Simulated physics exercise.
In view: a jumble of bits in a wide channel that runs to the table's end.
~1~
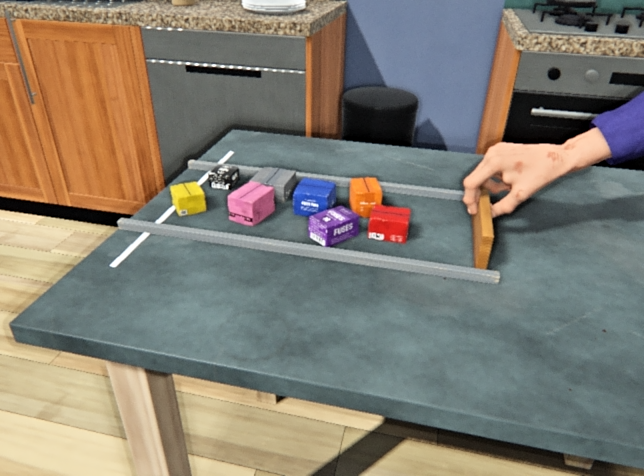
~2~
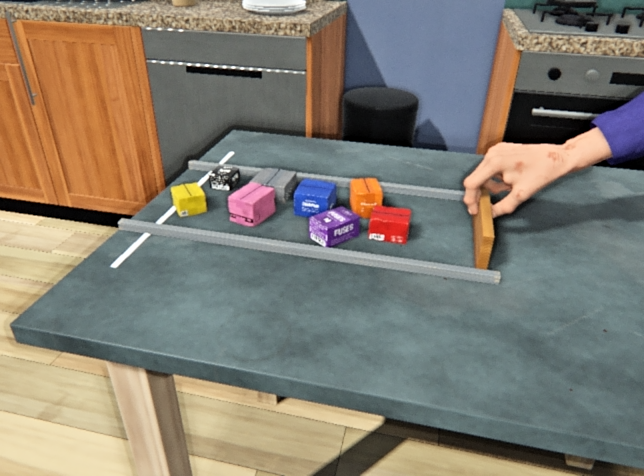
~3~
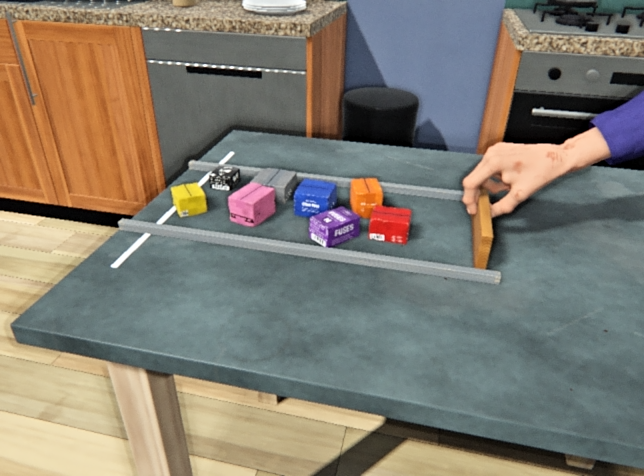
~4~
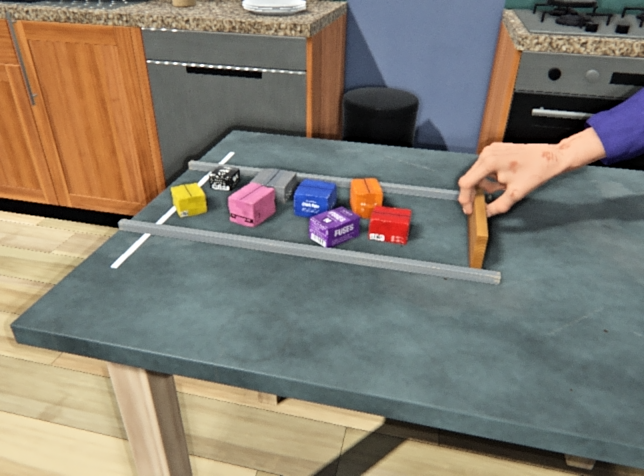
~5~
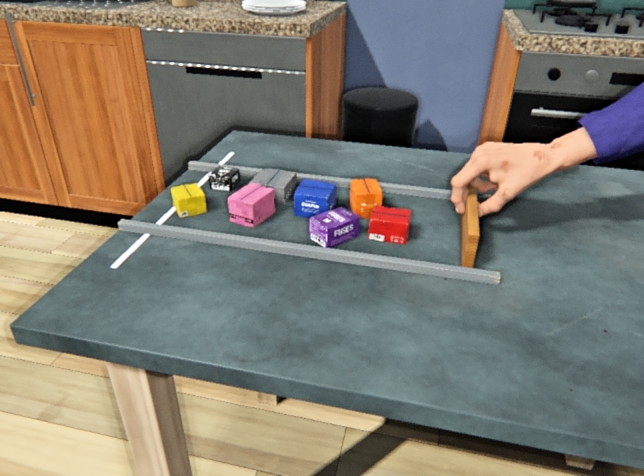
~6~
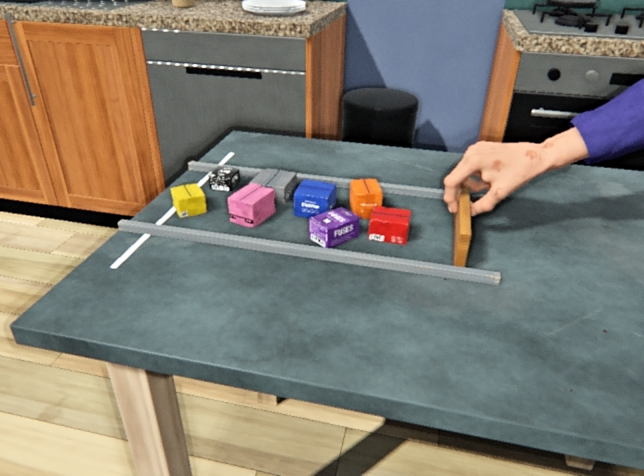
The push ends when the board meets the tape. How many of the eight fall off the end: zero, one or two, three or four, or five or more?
In the end the number that fall off is five or more.
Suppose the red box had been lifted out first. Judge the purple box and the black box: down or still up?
The purple box stays on; the black box is lost.
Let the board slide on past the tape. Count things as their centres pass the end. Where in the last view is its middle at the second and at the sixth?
First at (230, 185), next at (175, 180).
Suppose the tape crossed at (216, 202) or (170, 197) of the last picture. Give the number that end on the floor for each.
The counts: 3 and 7.
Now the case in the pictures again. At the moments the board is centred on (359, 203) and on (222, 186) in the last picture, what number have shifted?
First 4, then 8.
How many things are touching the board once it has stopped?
The number is 3.
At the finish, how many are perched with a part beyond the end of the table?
The number is 2.
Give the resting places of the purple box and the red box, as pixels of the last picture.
The purple box at (139, 212), the red box at (160, 195).
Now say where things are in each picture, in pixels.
The first frame shows yellow box (188, 199); black box (224, 177); pink box (252, 203); board (481, 217); tape (185, 197).
The second frame shows black box (225, 178); blue box (316, 199).
The third frame shows pink box (253, 205); purple box (335, 227).
The fourth frame shows yellow box (189, 200); board (476, 217).
The fifth frame shows black box (225, 178); grey box (274, 185).
The sixth frame shows yellow box (189, 201); black box (225, 179); pink box (252, 205); board (462, 215); tape (185, 198).
Early on, none off yet; yellow box at rest near (189, 201); black box at rest near (225, 179); pink box at rest near (252, 205).
A while later, none off yet; yellow box at rest near (189, 201); black box travelled about its own width near (208, 174); pink box travelled a little near (234, 205).
Further along, one off so far; yellow box travelled well along near (147, 192); black box in the air near (183, 363); pink box travelled well along near (164, 197).
Finally, the number that fall off is five or more; lost, blue box, grey box, pink box, black box and yellow box.
